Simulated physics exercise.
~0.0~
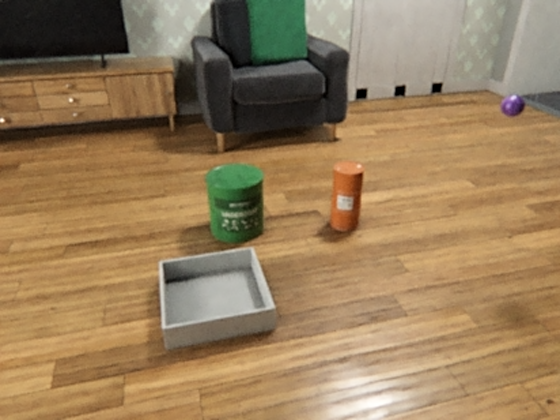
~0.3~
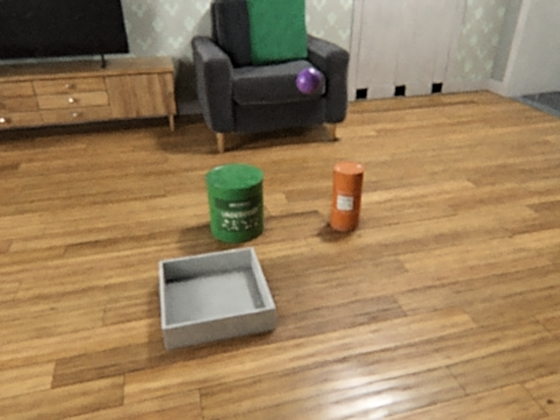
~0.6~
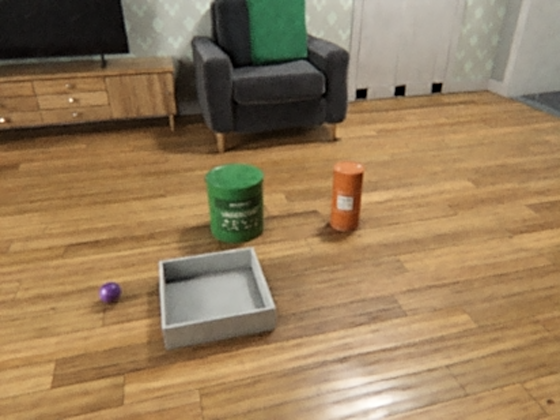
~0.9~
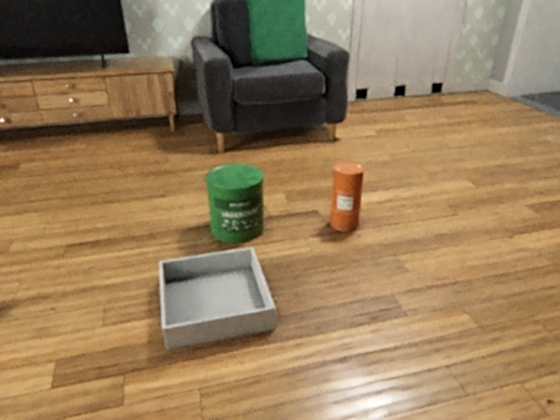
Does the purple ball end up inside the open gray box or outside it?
It ends up outside the box, having passed to the left of it and gone out of view.
